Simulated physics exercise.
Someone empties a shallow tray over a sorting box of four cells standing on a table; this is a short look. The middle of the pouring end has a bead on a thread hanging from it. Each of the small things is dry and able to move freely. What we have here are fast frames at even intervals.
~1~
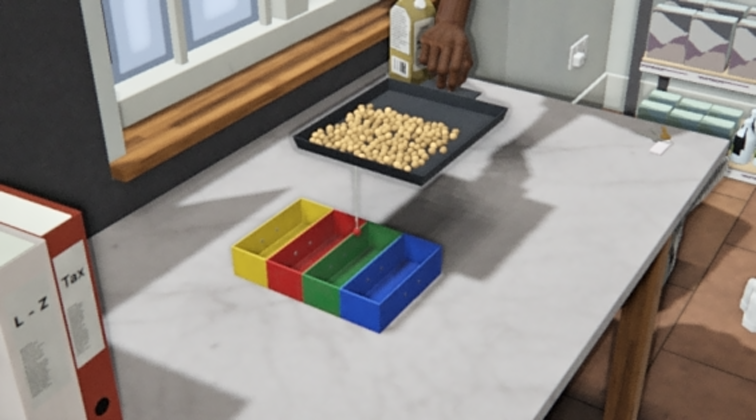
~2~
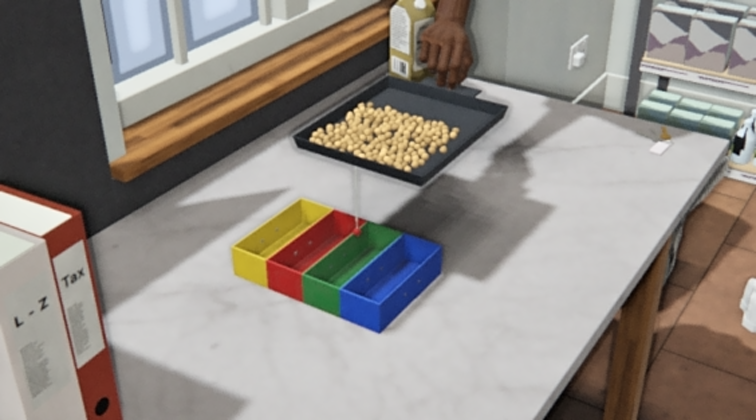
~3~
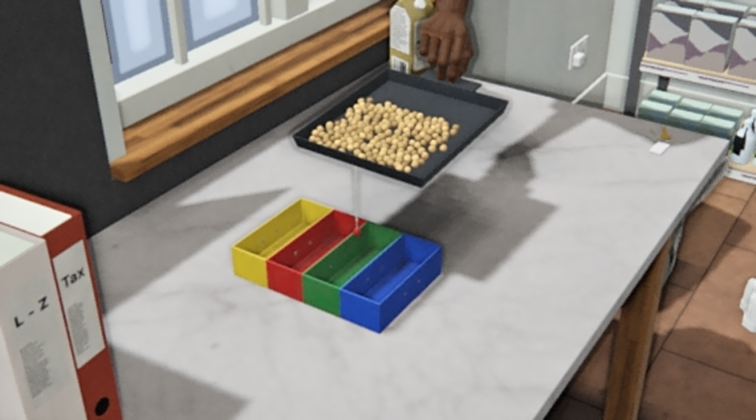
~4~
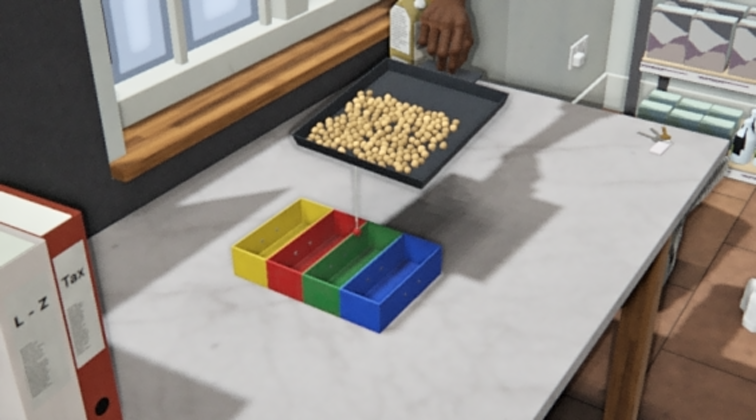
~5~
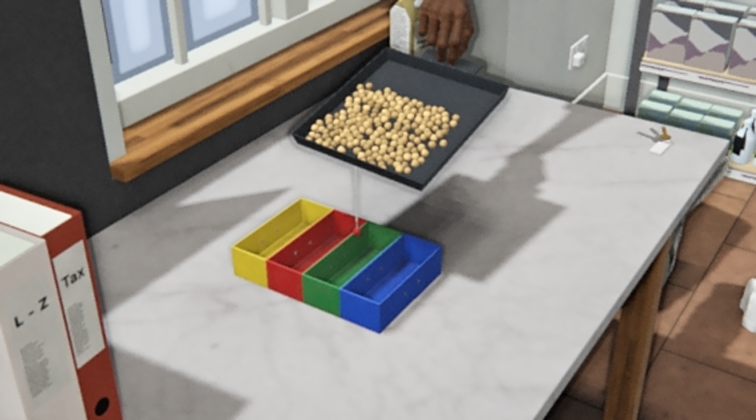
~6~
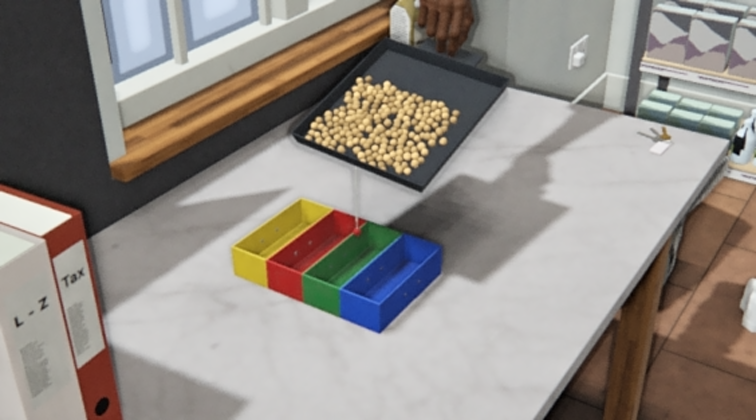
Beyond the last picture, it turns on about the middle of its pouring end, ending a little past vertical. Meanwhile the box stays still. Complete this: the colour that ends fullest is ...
The fullest is blue.
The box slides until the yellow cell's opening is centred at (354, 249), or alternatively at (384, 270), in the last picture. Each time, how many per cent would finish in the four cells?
The first yields 90 per cent and the second 60 per cent.
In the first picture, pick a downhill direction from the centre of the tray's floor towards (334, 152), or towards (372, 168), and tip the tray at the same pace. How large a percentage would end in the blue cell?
Around 0 percent for the first aim and around 30 percent for the second.
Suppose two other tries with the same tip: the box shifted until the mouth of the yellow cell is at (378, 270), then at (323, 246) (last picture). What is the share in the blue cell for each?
The first try gives 0 per cent, the second 10 per cent.
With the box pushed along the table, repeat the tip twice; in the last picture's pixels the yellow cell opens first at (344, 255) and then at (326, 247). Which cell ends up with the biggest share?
Run one gives the red cell; run two gives the cell in green.
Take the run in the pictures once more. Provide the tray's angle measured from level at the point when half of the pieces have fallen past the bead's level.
It is at around 110 degrees.
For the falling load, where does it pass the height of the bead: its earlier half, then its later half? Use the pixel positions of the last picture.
Points: About (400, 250), then about (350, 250).
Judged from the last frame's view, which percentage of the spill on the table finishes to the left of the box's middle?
Left share: Close to 10 %.
Just after the last frame, tray tipped steeply; almost all on the tray; just a few in the green cell; just a few falling or outside the box.
A moment on, tray tipped past a quarter turn; almost all on the tray; just a few in the green cell; just a few falling or outside the box.
Further on, tray tipped past a quarter turn; roughly half in the blue cell; roughly a third in the green cell; about a tenth in the red cell; roughly a quarter falling or outside the box.
When it is over, tray tipped past a quarter turn; roughly half in the blue cell; roughly a third in the green cell; about a tenth in the red cell; not one in the yellow cell; roughly a quarter outside the box.
